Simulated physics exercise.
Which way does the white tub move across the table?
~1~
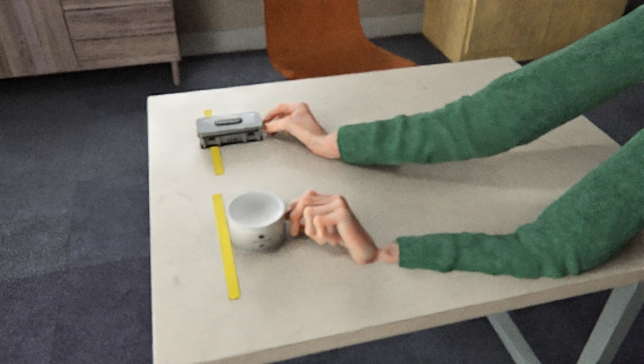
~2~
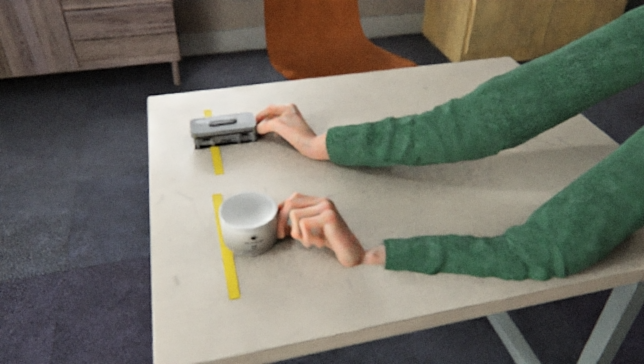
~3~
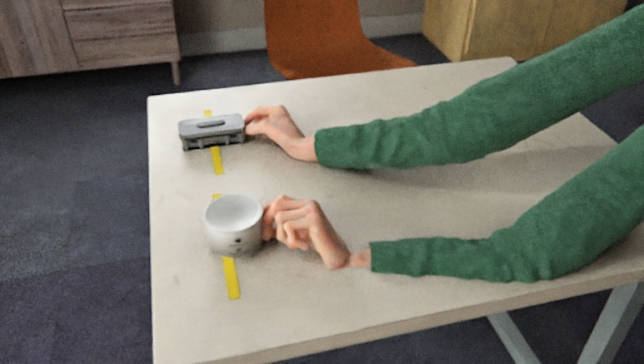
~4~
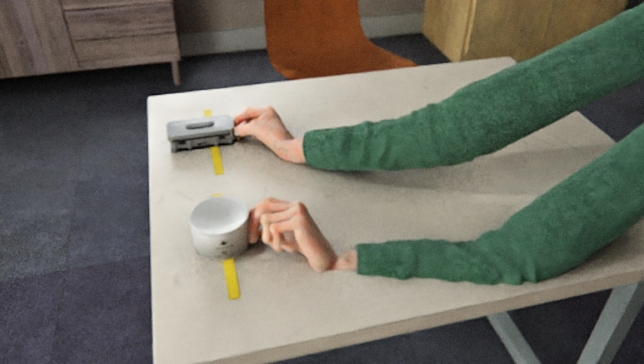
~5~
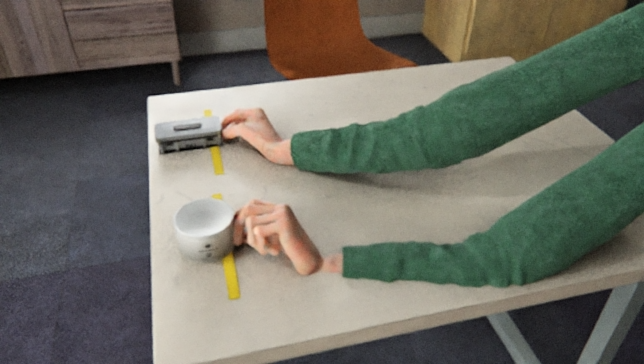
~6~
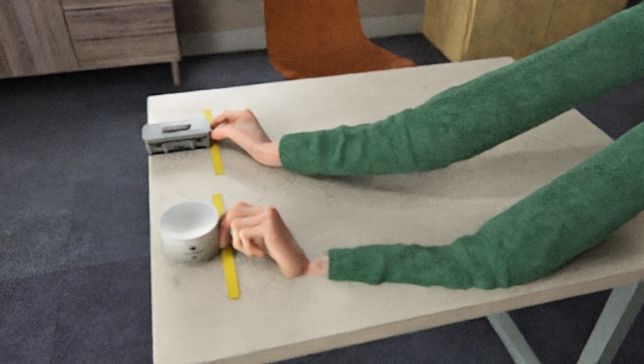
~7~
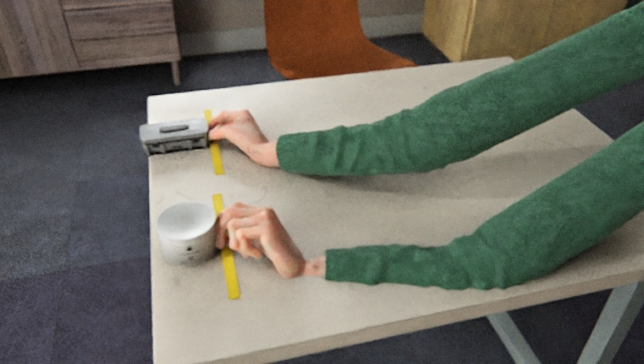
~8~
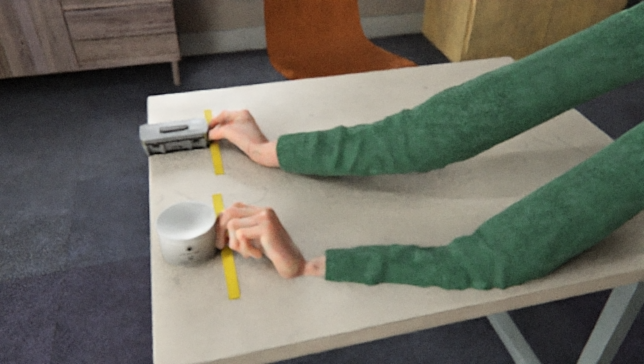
The white tub moves to the left, towards the table's left edge.
